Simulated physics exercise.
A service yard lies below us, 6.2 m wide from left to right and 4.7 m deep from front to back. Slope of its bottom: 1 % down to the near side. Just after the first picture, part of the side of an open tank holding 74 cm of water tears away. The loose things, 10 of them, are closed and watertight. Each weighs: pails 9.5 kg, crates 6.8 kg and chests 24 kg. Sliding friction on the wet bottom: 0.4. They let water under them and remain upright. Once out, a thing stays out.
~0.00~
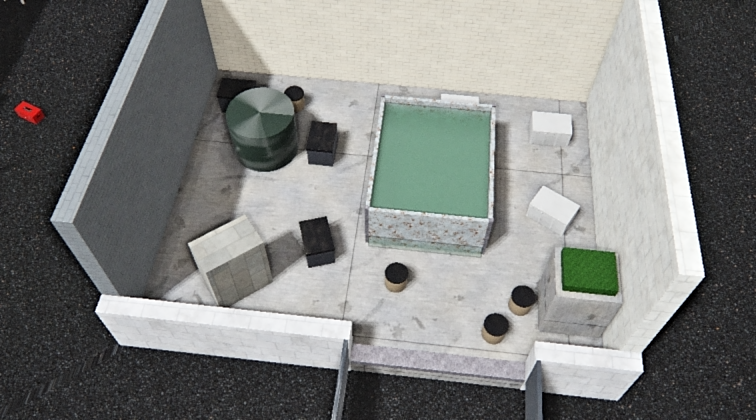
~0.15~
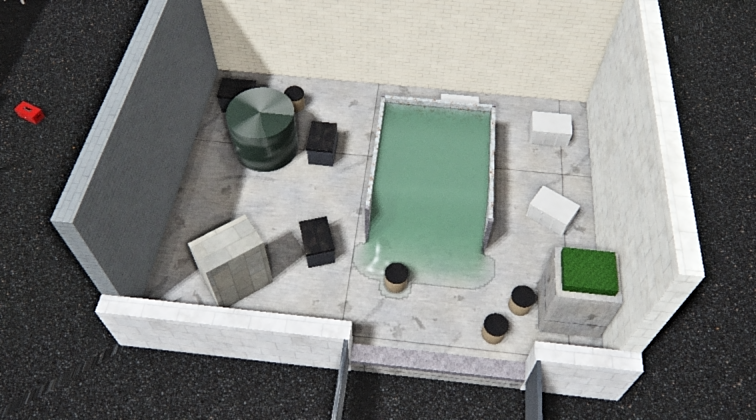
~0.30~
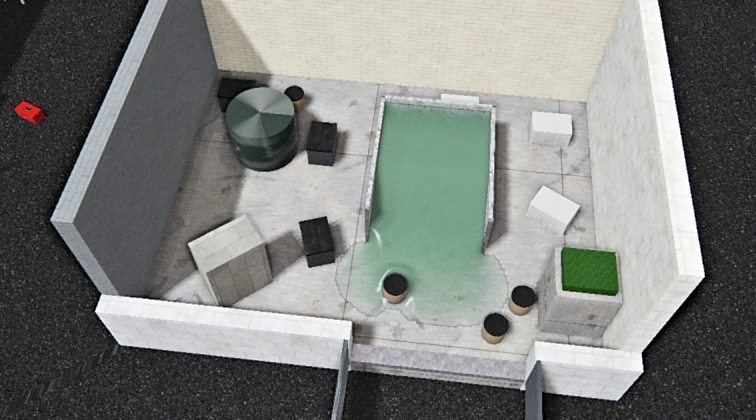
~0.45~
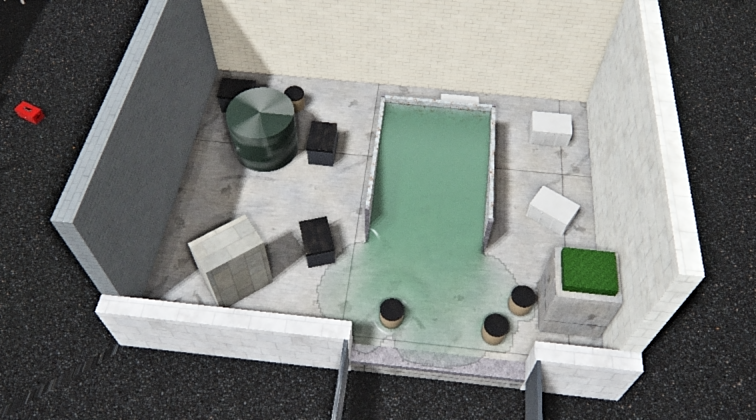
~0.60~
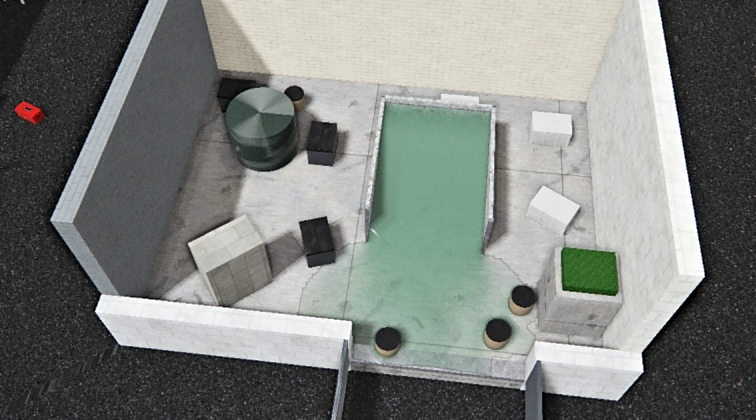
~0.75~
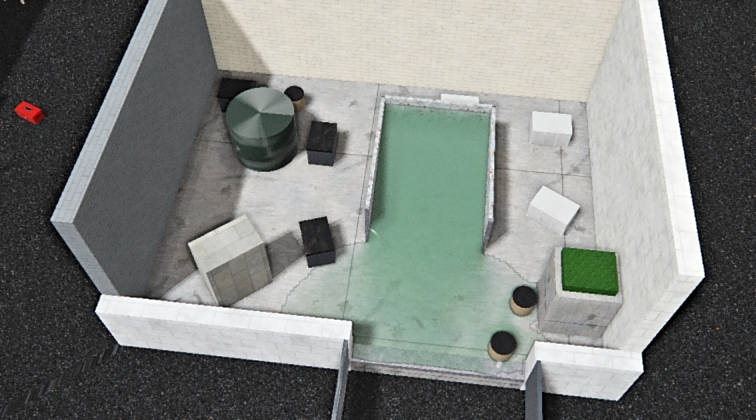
Green water pours from an open tank across the yard floor, pushing small round pails along.
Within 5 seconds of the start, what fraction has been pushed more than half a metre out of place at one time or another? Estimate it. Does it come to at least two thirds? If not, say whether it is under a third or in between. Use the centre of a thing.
Looks like the lowest band.
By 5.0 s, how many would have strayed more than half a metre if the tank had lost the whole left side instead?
Then 8 of them would.
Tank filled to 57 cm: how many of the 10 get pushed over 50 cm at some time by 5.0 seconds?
I count 2 of them in that case.
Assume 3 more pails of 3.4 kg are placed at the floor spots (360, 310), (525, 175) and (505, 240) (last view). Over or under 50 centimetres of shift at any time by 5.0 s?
In order: Beyond it, within it, within it.
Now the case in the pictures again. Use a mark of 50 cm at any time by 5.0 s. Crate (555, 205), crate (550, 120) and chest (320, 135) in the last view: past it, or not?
Within the mark, within the mark, within the mark.
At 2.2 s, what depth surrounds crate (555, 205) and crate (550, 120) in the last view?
0 and 0 cm.
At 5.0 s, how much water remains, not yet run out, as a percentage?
34 % or so.
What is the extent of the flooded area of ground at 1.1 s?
Close to 9.0 m2, I'd say.
After 1.1 s 2 of 10 are over 50 cm from their spots; 0 afloat.
After 2.2 s 3 of 10 are over 50 cm from their spots; 0 afloat.
After 3.5 s 3 of 10 are over 50 cm from their spots; 1 afloat.
After 5.0 s 3 of 10 are over 50 cm from their spots, and 3 have been at some point; 0 afloat.
